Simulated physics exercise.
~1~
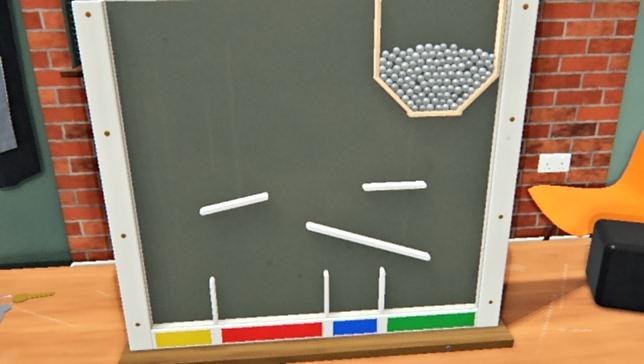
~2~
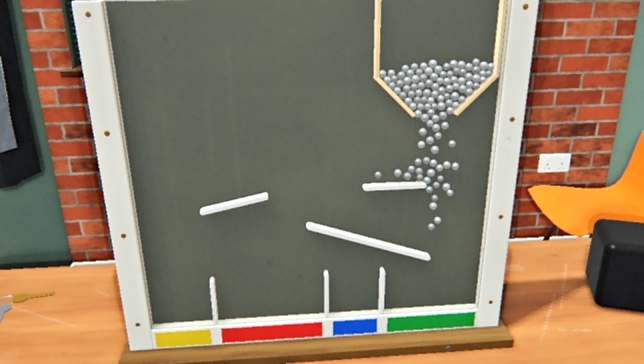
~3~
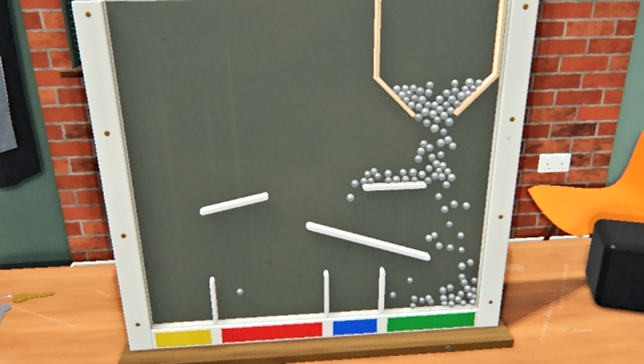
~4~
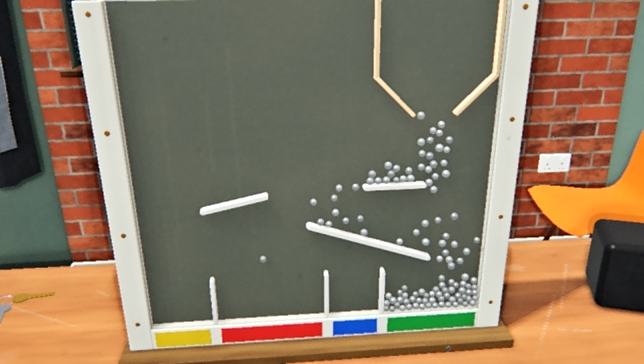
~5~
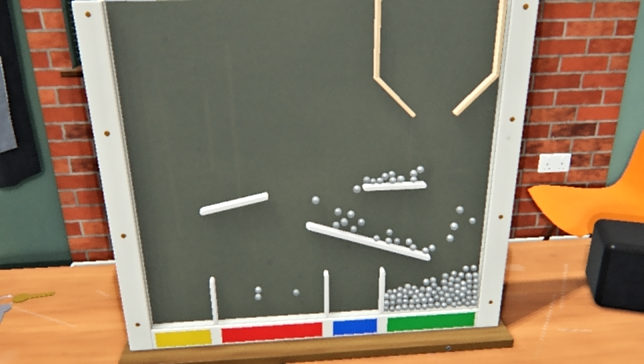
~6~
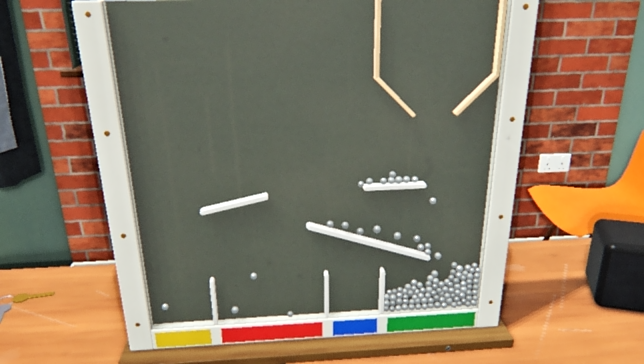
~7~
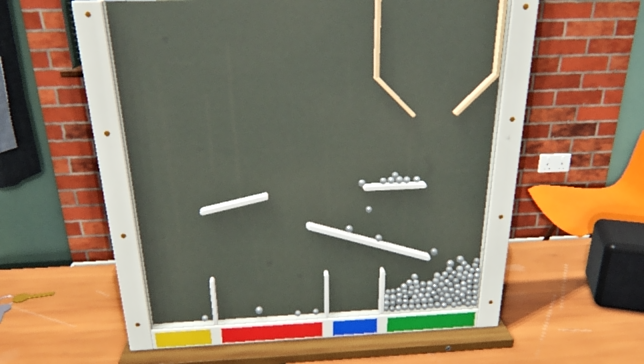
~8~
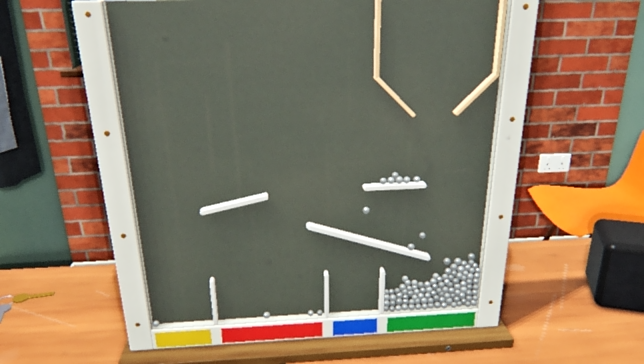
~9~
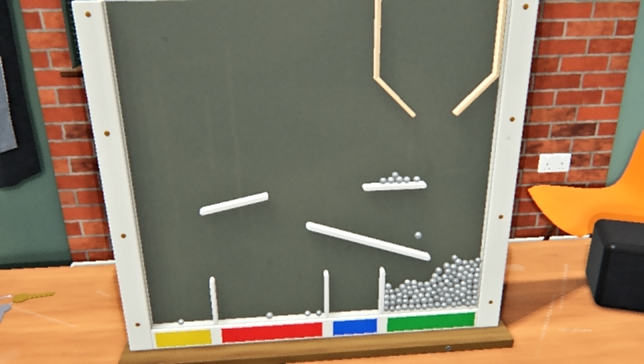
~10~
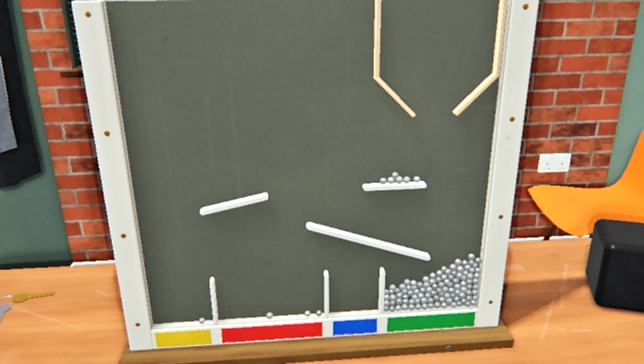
An upright chute stood on a table as small silver balls poured from its opened hopper, bounced off the ledges and mostly piled up in the green bin, while a few scattered into the red and yellow bins and some stayed on the upper ledge.
